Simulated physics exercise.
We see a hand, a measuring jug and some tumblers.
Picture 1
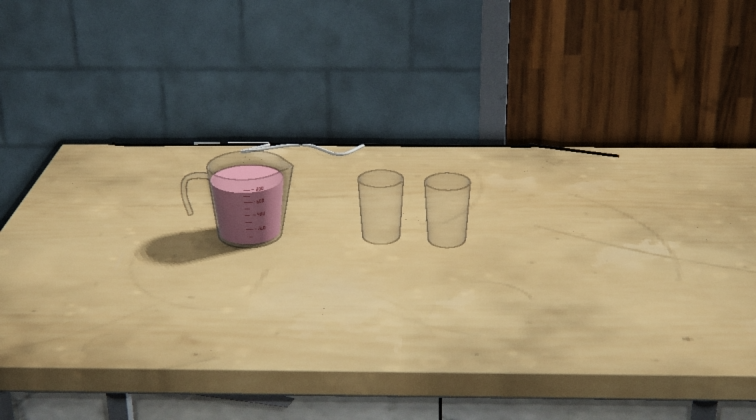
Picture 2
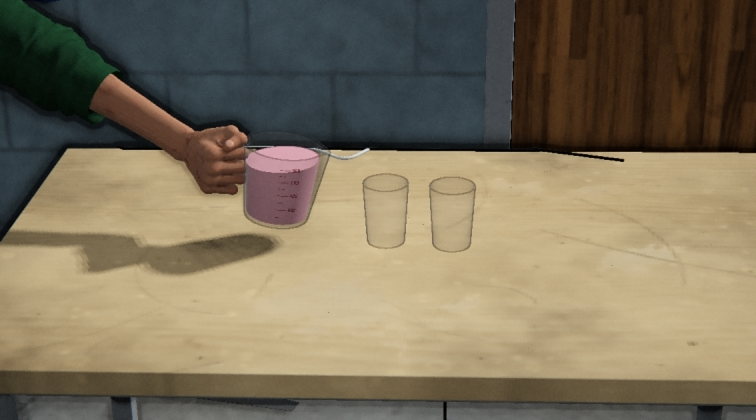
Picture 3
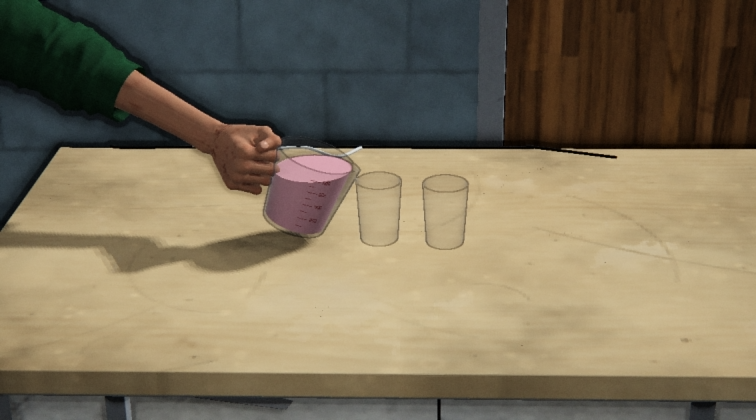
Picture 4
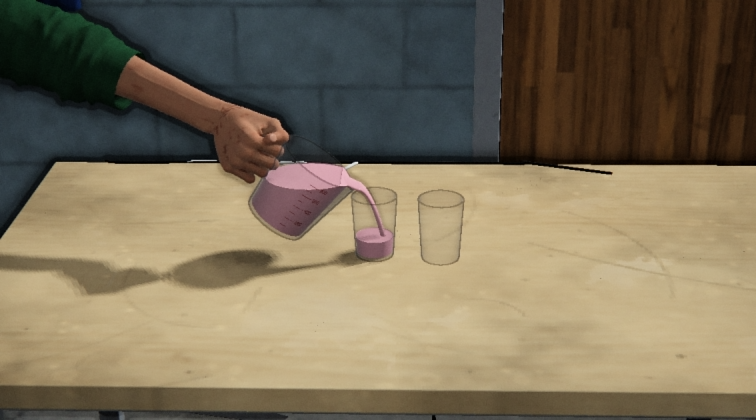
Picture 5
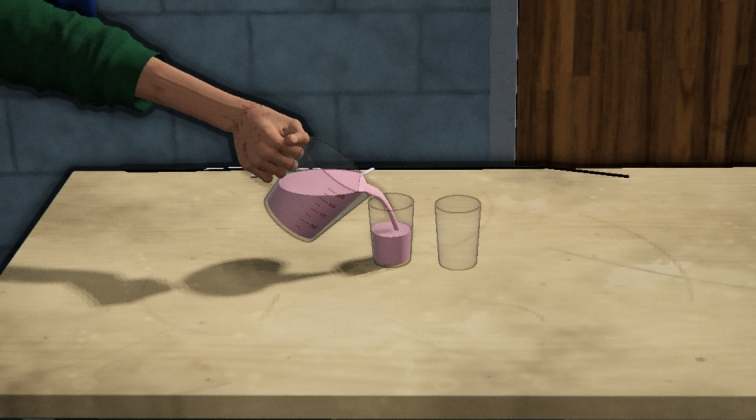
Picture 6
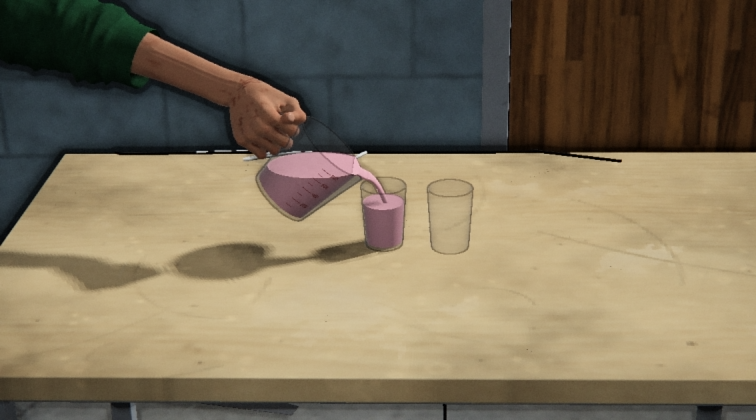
A hand in a green sleeve lifted a measuring jug of pink liquid off the table, moved it right and tilted it, pouring a stream into the nearer of two empty glasses, where the level rose.
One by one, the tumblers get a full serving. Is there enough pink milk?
What the measuring jug holds goes round.
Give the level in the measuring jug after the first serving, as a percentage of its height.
Some 55 per cent.
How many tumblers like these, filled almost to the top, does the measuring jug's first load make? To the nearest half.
About 3.0.
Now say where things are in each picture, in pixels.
The first frame shows all stand on the top; measuring jug (248, 198) about three quarters full; two tumblers, the last at (448, 209).
The second frame shows the hand lifts the measuring jug; measuring jug about three quarters full, surface at (282, 160); the first is empty.
In the third frame, the measuring jug is brought over; measuring jug (306, 187) about three quarters full; two tumblers, the last at (446, 211).
In the fourth frame, a stream runs into the first tumbler; measuring jug (298, 189) tipped 35° with nearly all of its load; the first is about a quarter full.
In the fifth frame, a stream runs into the first tumbler; measuring jug (315, 191) tipped 40° with about three quarters of its load; two tumblers, the last at (458, 231).
In the sixth frame, a stream runs into the first tumbler; measuring jug (307, 170) tipped 45° with about three quarters of its load; the first is about two thirds full.
Soon after, the first is about three quarters full.
Later, the first is done and the measuring jug has about two thirds of its load.
In the end, both are full and about a third of the pink milk is over.
